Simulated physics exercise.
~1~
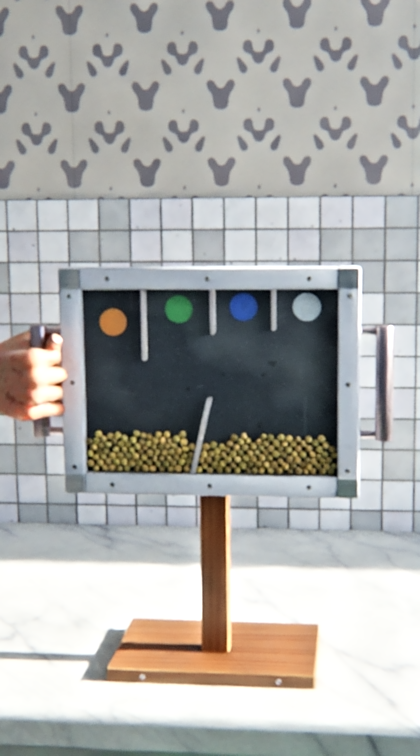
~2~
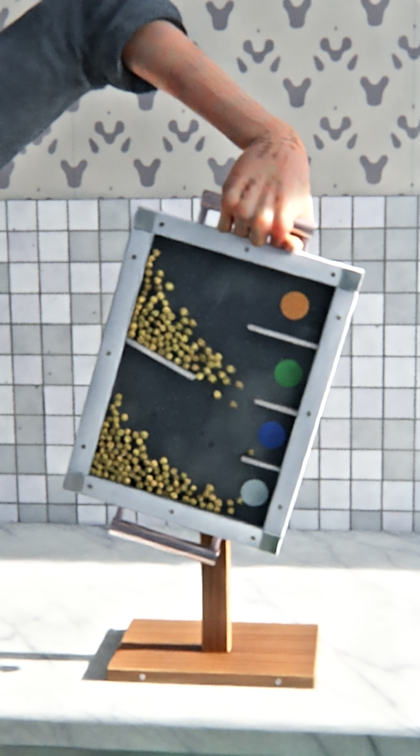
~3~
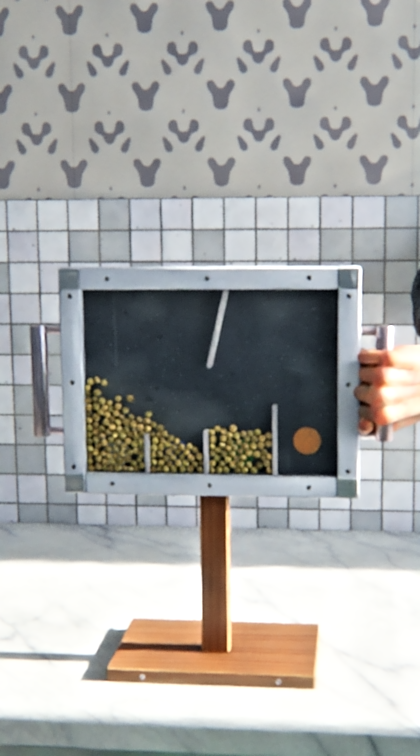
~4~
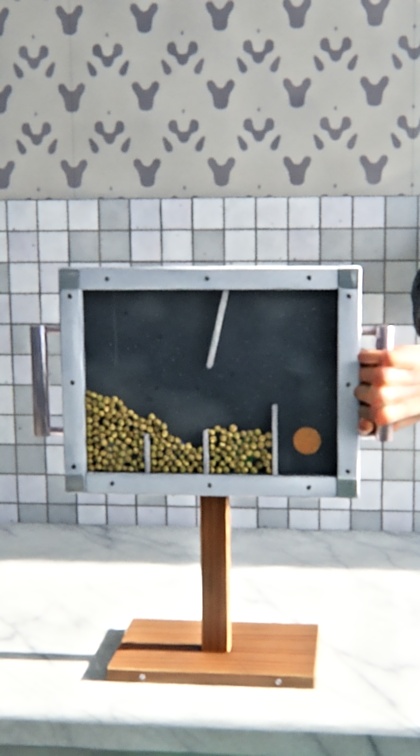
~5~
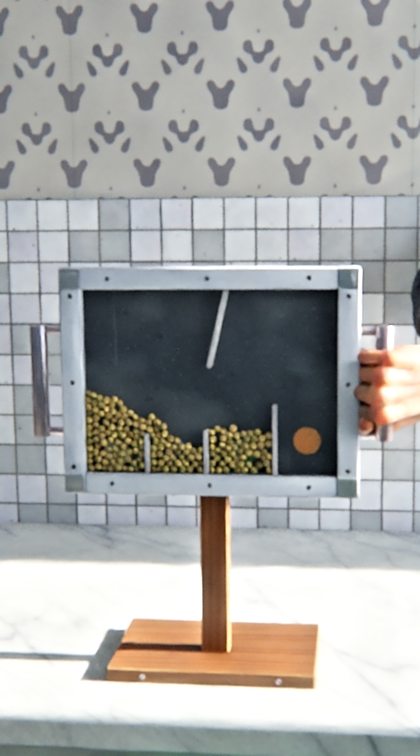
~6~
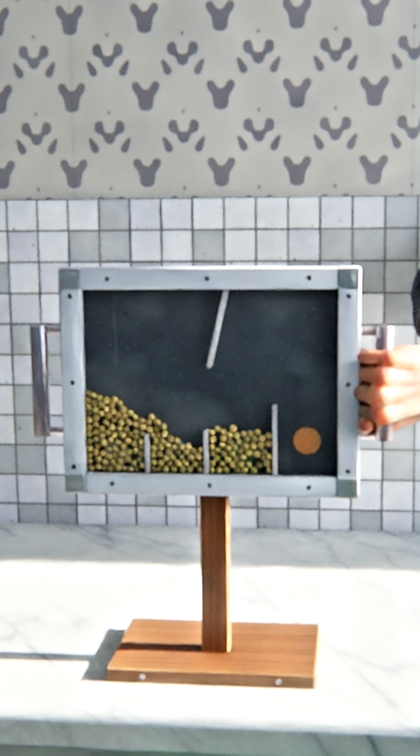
A flat, grey-framed case with a dark back stands on a wooden post on a pale marble counter, seen straight on against white tiles and patterned wallpaper. Small yellowish beads cover its floor, below four pockets marked with orange, green, blue and white stickers. A hand at the left handle swings the case clockwise, and the beads slide and spill off a slanted divider. The case stops upside down, the hand now at the right. The beads settle, heaped highest at the left over the white pocket, filling blue and green too, while orange stays empty.
